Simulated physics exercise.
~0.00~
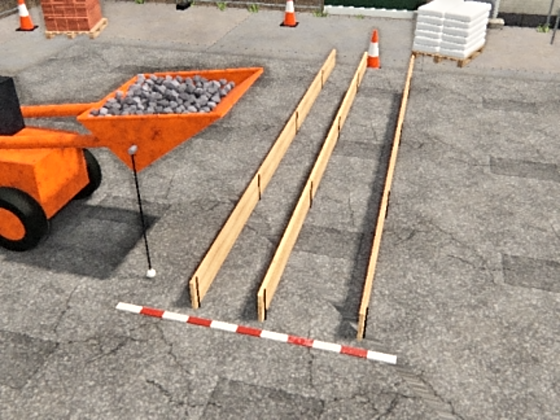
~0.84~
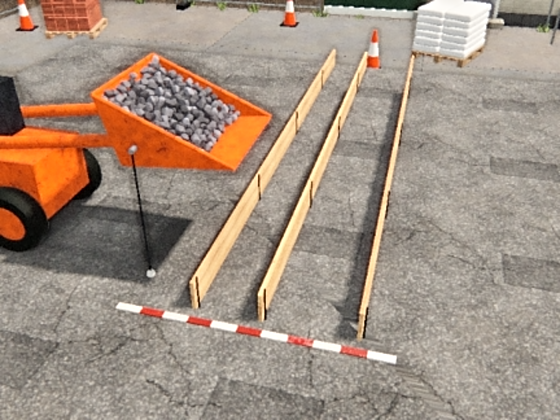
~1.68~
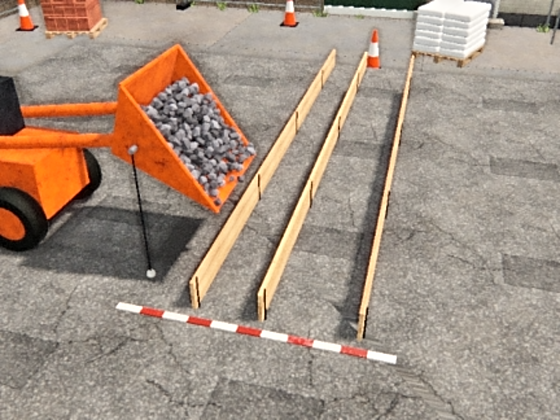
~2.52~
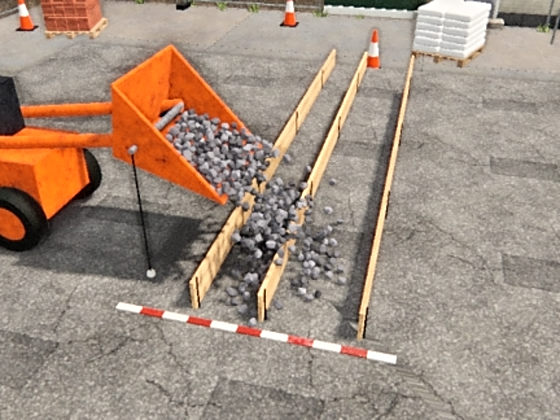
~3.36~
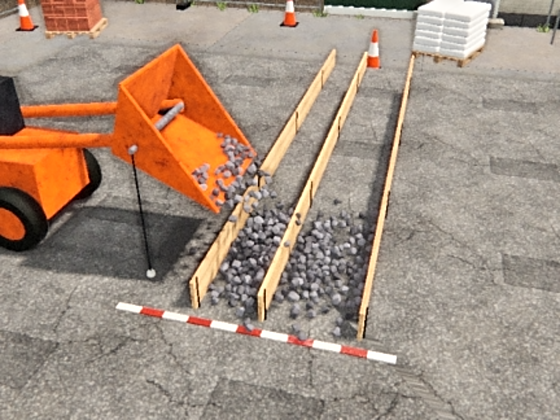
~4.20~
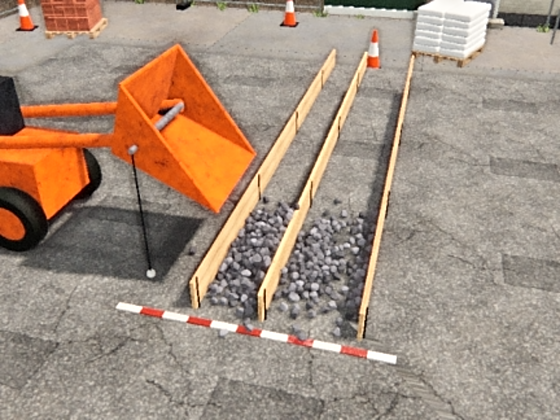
Orange loader bucket tipping forward and spilling grey stones between three wooden boards, ending empty with stones lying in both bays.
